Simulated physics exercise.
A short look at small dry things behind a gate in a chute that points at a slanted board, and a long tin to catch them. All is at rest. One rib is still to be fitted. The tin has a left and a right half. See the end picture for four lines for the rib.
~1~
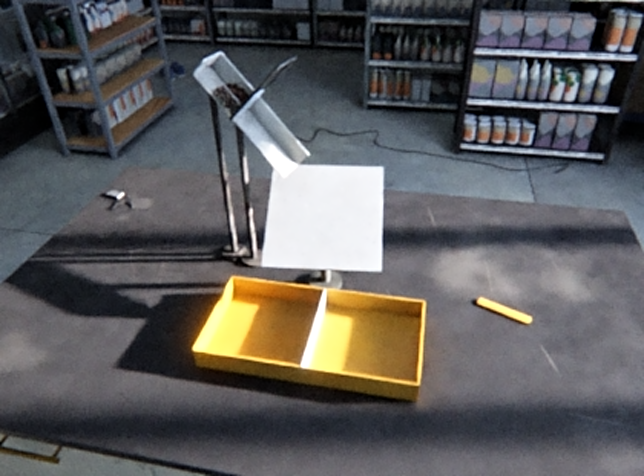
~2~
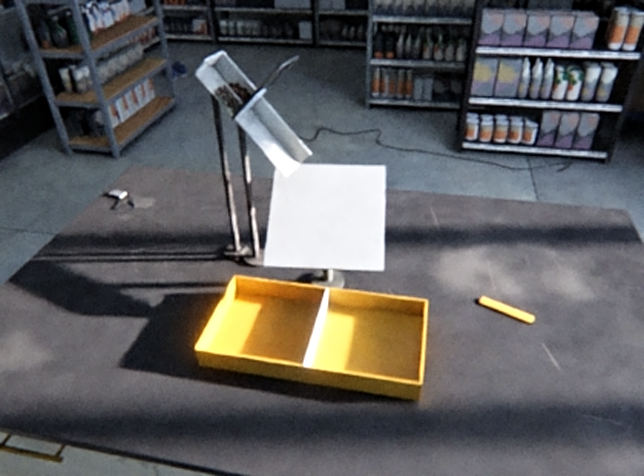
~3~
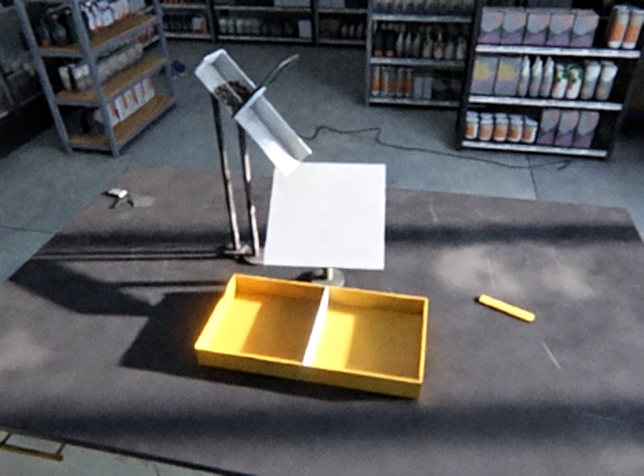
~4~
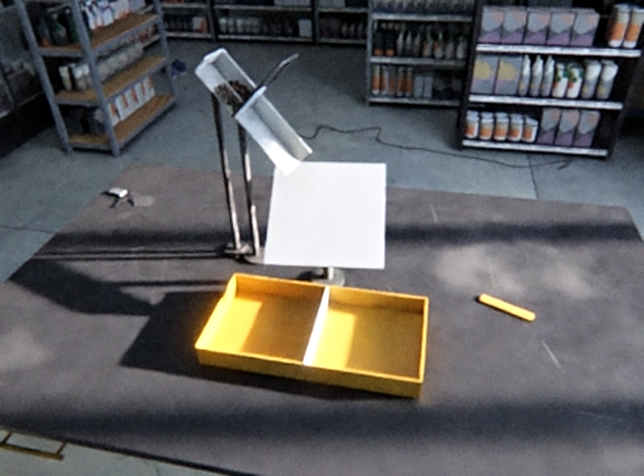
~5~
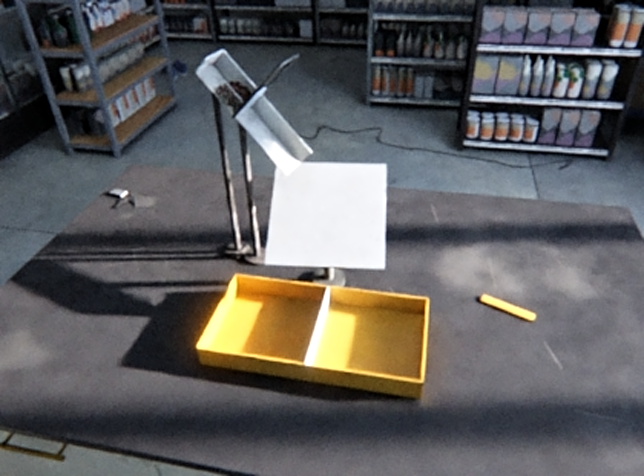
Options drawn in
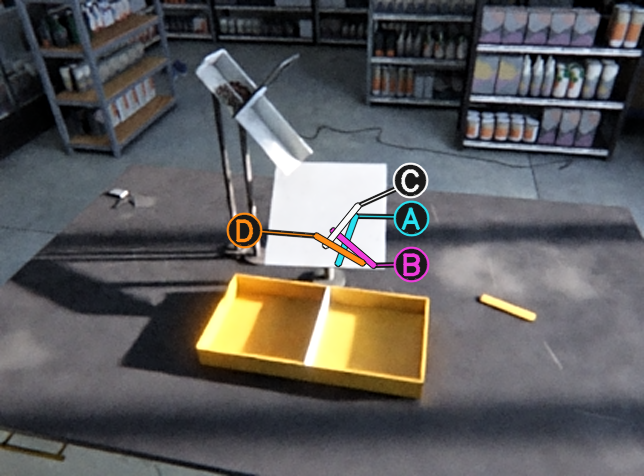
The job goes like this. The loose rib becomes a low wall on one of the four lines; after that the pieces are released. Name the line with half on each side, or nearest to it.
It is A.
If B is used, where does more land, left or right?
More lands on the right.
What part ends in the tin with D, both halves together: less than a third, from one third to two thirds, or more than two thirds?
More than two thirds.
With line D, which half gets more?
The right half.
On the marked copy, line A from (355, 216) to (338, 263); line B from (333, 230) to (373, 265); line C from (357, 206) to (325, 245); line D from (316, 235) to (362, 262).
With A, of what is caught, roughly half in the left half, roughly half in the right.
With B, of what is caught, roughly a quarter in the left half, the larger part in the right.
With C, of what is caught, the larger part in the left half, about a tenth in the right.
With D, of what is caught, about a tenth in the left half, almost all in the right.
